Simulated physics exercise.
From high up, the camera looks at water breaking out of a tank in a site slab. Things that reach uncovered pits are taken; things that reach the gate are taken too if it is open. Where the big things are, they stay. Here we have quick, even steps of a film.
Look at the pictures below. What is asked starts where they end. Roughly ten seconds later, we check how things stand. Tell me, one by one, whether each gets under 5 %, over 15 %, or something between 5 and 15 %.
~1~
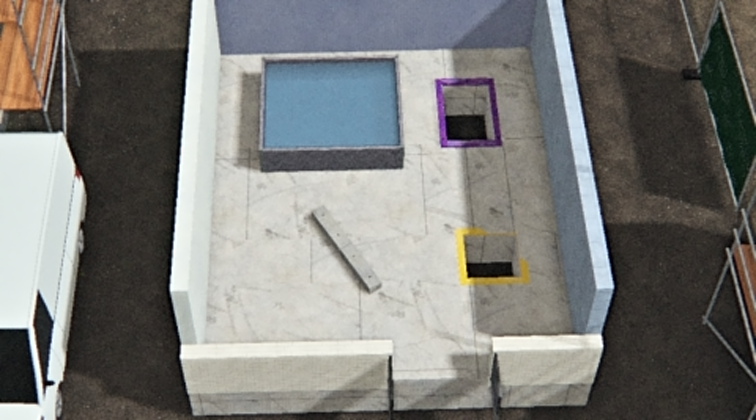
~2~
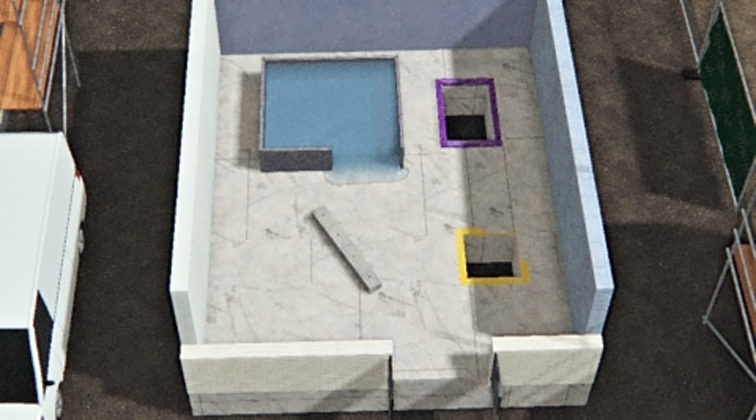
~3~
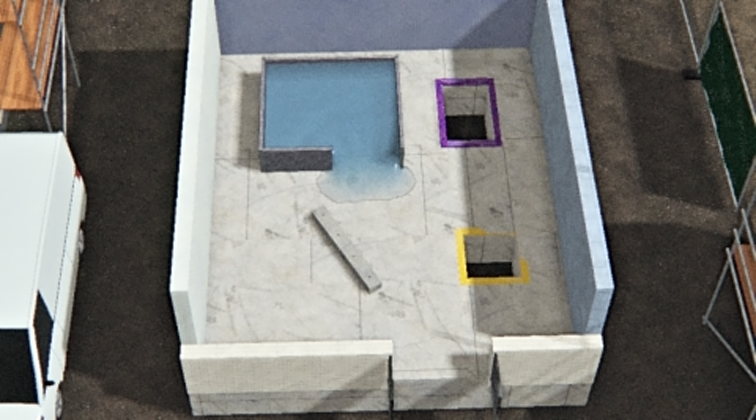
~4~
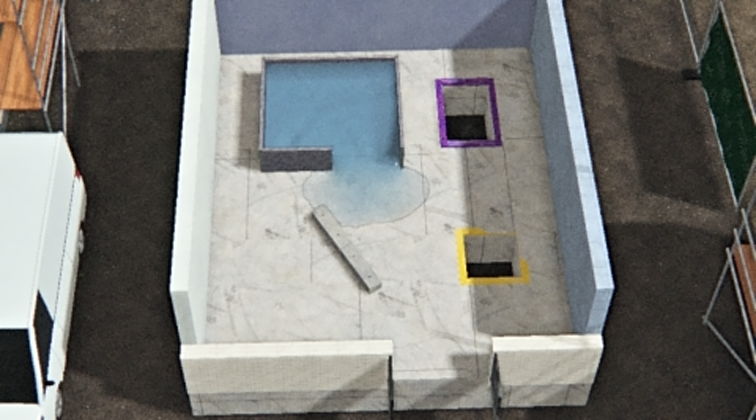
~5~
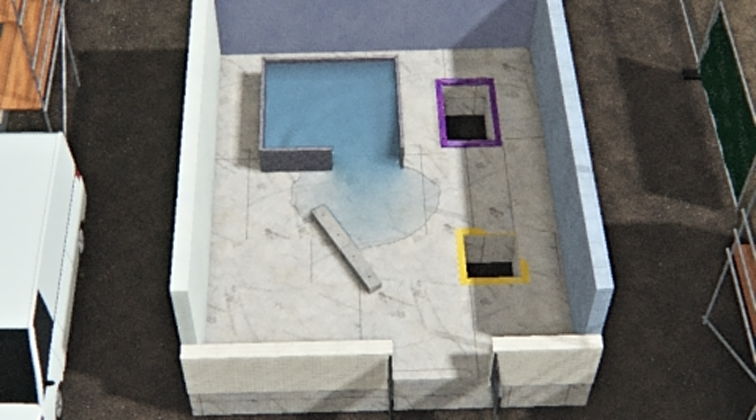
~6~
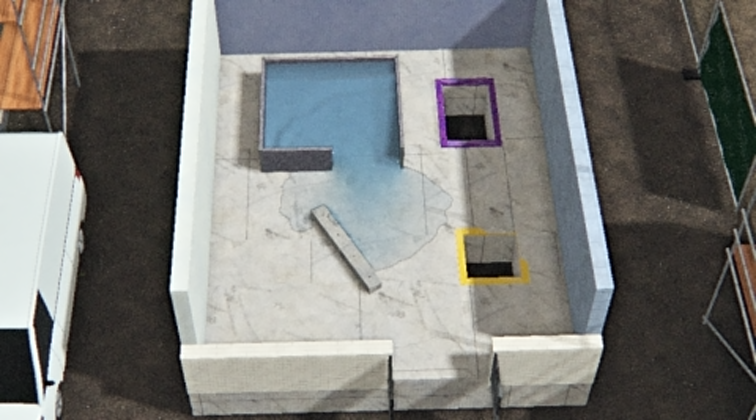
One by one: The gate gets over 15 %; the yellow pit gets over 15 %; the purple pit gets under 5 %.
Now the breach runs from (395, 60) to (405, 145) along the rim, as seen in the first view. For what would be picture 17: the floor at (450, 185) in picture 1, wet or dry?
It would be soaked by then.
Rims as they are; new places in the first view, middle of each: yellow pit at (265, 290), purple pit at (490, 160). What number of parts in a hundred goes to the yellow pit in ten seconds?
Roughly, in per cent: Yellow 2.
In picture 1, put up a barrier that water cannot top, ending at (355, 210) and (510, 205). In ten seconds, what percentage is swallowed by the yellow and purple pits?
I'd give yellow roughly 8 % and purple roughly 4 %.
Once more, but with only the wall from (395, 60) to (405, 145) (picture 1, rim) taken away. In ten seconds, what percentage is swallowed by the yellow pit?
Parts in a hundred: Yellow 15.
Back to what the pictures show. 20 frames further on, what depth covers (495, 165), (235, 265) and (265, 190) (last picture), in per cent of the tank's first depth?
Going in order, roughly 0, 2 and 2 %.
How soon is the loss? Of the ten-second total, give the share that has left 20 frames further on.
I'd say about 30 per cent.
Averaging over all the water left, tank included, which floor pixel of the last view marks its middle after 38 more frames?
I'd say around (381, 199).
A moment on, water covers 20 % of the floor; the gate 0 %, the yellow pit 0 %, the purple pit 0 %.
Next, water covers 30 % of the floor; the gate 2 %, the yellow pit 3 %, the purple pit 0 %.
Then, water covers 40 % of the floor; the gate 9 %, the yellow pit 6 %, the purple pit 0 %.
Later, water covers 60 % of the floor; the gate 18 %, the yellow pit 13 %, the purple pit 0 %.
In the end, water covers 70 % of the floor; the gate 28 %, the yellow pit 21 %, the purple pit 0 %.
